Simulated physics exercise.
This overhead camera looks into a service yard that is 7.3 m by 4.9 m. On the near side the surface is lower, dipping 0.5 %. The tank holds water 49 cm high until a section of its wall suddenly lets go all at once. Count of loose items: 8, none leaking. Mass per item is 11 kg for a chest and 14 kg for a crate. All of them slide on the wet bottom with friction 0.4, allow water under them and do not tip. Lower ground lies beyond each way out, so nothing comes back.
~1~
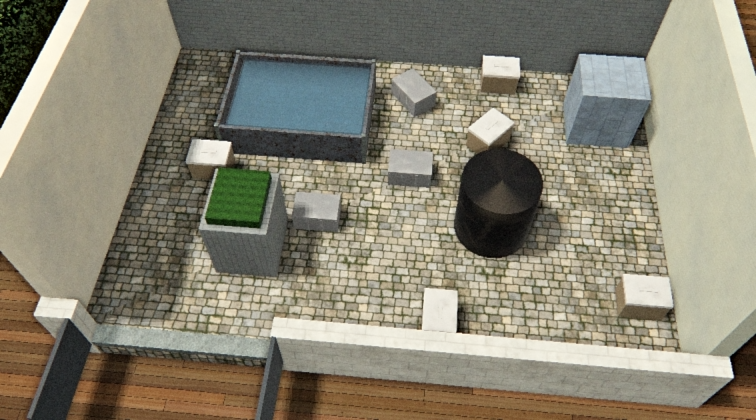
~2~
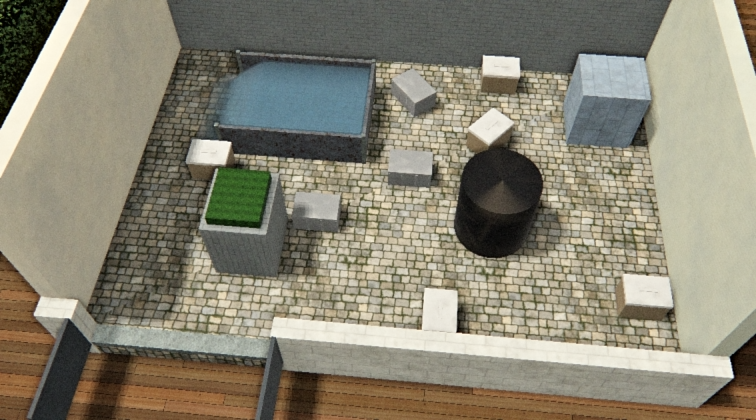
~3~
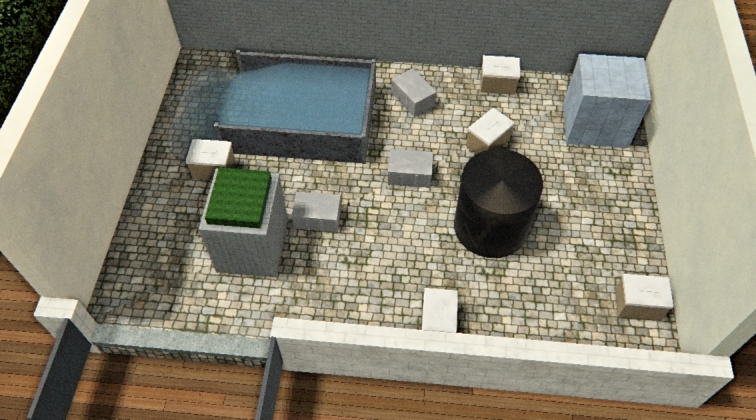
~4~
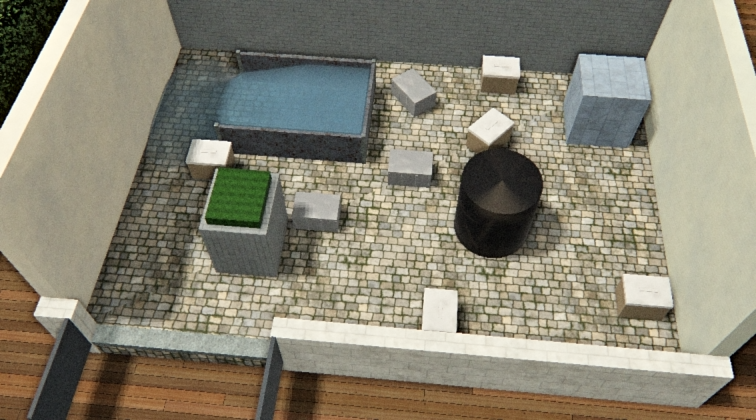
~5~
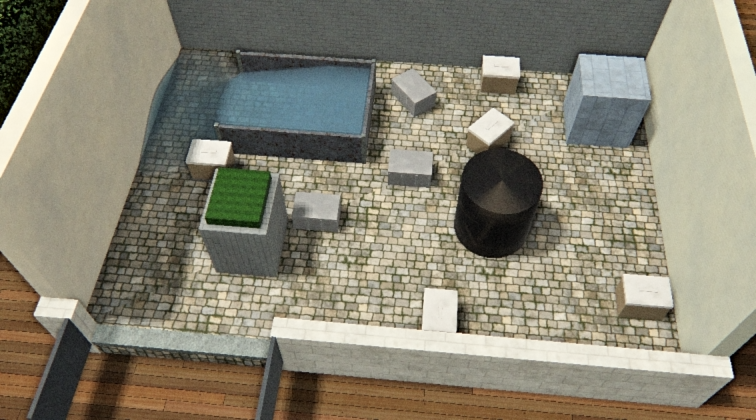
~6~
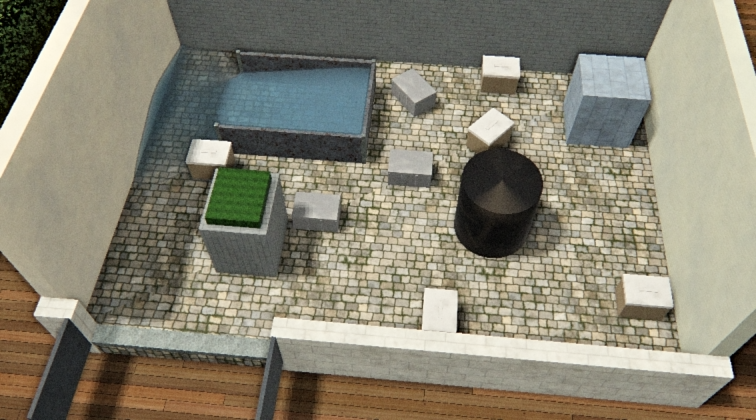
Water poured out of the left side of a raised pool in a walled, stone-paved yard, spread across the paving to the left wall, and crept toward the viewer while the scattered blocks stayed still.
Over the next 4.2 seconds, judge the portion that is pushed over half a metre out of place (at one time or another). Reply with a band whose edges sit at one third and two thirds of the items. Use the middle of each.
Band: Under one third.
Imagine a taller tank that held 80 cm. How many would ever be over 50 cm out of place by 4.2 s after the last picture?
Then the count would be 2.
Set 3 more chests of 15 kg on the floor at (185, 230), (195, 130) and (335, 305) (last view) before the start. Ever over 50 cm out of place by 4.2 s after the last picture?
Above, above, below.
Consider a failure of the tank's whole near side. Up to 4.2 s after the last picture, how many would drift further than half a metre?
Then the count would be 4.
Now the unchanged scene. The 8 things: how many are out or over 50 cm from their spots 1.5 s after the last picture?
0 of them.
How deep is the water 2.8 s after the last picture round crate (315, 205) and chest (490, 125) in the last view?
Close to 0 and 0 centimetres.
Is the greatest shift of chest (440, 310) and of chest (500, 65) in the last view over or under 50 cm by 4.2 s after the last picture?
In the order asked, they come out within the limit and beyond the limit.
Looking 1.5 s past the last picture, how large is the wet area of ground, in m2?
Some 10.5 m2 of it.
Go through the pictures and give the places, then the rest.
A chest at (502, 66), on the bottom; a chest at (440, 310), on the bottom; water covers 2.8 m2; 0 of 8 have shifted, in the first frame.
A chest at (502, 66), on the bottom; a chest at (440, 310), on the bottom; 3.4 m2 under water; 0 of 8 have shifted, in the second frame.
A chest at (502, 66), on the bottom; a chest at (440, 310), on the bottom; 4.2 m2 under water; 0 of 8 have shifted, in the third frame.
A chest at (502, 66) rests on the ground; a chest at (440, 310) rests on the ground; water covers 5.0 m2; 0 of 8 have shifted, in the fourth frame.
A chest at (502, 66) rests on the ground; a chest at (440, 310), on the bottom; water covers 5.3 m2; 0 of 8 have shifted, in the fifth frame.
A chest at (502, 66), on the bottom; a chest at (440, 310) rests on the ground; 5.5 m2 under water; 0 of 8 have shifted, in the sixth frame.
Then, 0.4 s after the last picture 0 of 8 are over 50 cm from their spots; 0 afloat.
Then, 1.5 s after the last picture 0 of 8 are over 50 cm from their spots; 0 afloat.
Then, 2.8 s after the last picture 0 of 8 are over 50 cm from their spots; 0 afloat.
Then, 4.2 s after the last picture 1 of 8 are over 50 cm from their spots, and 1 have been at some point; 0 afloat.
